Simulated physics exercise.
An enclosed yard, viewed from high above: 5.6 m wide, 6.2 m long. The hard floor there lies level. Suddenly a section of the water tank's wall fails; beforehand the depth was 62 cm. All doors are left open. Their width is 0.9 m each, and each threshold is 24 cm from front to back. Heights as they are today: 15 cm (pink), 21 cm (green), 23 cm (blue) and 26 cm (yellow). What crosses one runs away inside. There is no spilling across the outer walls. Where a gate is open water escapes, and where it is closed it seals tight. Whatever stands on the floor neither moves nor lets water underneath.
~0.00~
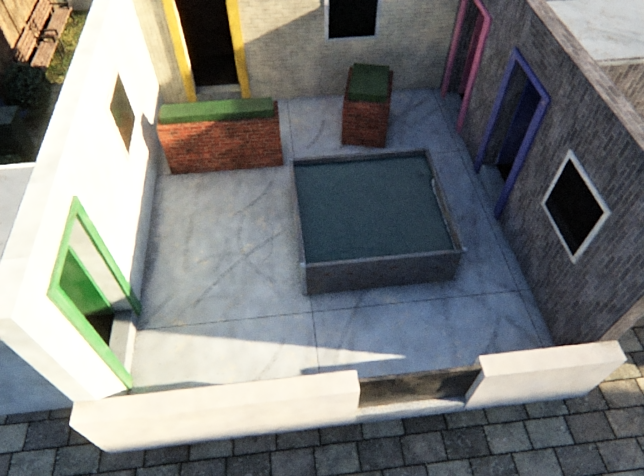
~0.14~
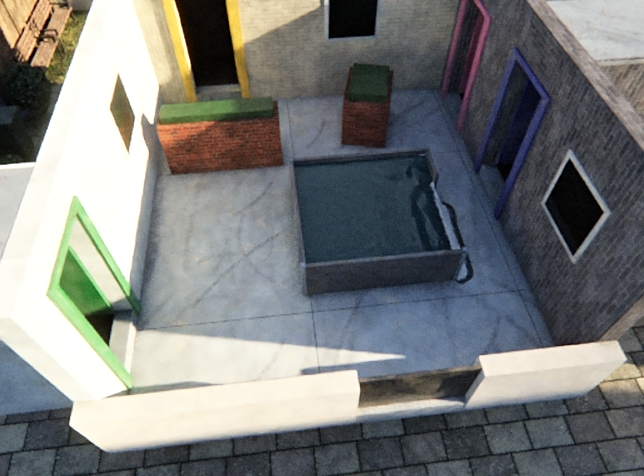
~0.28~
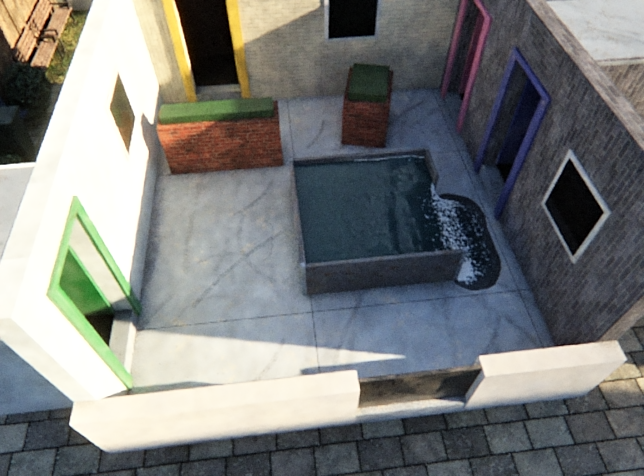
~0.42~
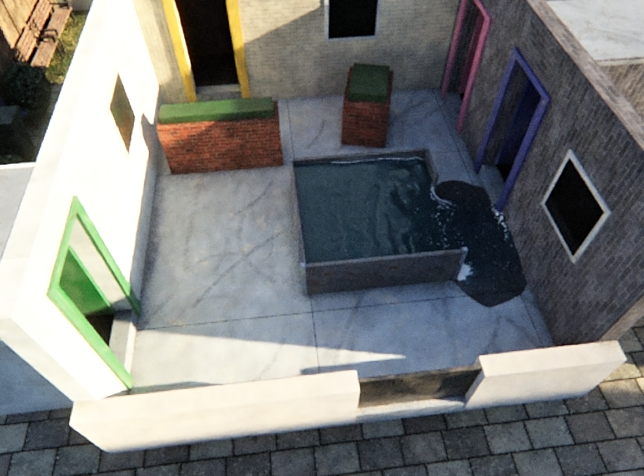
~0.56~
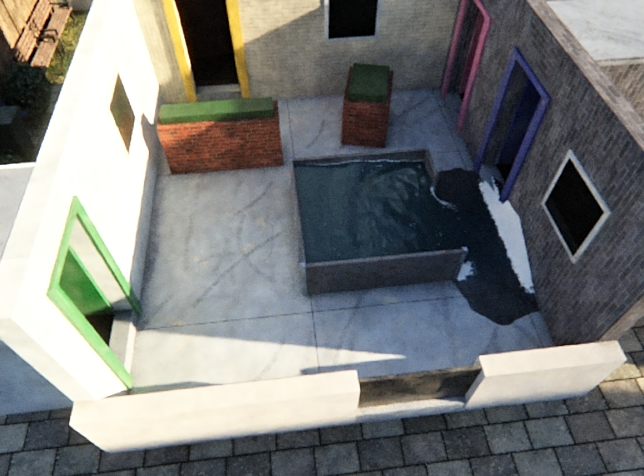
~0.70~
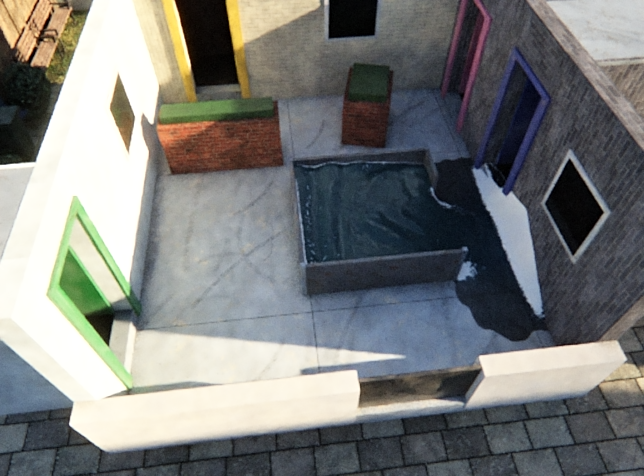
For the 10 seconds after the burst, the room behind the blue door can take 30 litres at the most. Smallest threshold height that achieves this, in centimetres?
26 cm.
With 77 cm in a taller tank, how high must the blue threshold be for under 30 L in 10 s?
Around 34 cm high.
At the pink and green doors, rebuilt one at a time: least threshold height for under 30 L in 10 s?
You'd want about 12.0 centimetres at pink and about 13.5 centimetres at green.
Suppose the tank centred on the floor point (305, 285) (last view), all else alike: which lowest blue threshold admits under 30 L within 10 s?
Roughly 10.0 centimetres.
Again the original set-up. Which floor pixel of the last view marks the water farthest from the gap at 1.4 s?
Around (450, 111).
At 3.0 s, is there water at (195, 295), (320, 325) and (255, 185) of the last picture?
Listed order - unwetted, soaked through, unwetted.
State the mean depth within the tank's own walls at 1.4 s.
Around 41 cm deep on average.
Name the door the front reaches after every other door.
The yellow one.
After 1.4 s water covers 15 % of the floor, deepest (48 cm) near (501, 250); 28 cm at the blue door, 12 litres in over its 23 cm threshold.
After 3.0 s water covers 50 % of the floor, deepest (35 cm) near (561, 358); 21 cm at the blue door, 39 litres in over its 23 cm threshold.
After 10.0 s water covers 100 % of the floor, deepest (14 cm) near (328, 97); 7 cm at the blue door, 40 litres in over its 23 cm threshold.
At the blue door as built, the water arrived by 0.5 s and peaked near 28 cm at 1.4 s.
With a threshold of 24 cm, 40 litres would have come in within the 10 s; with 28 cm, 20 litres. So under 30 litres takes about 26 cm.
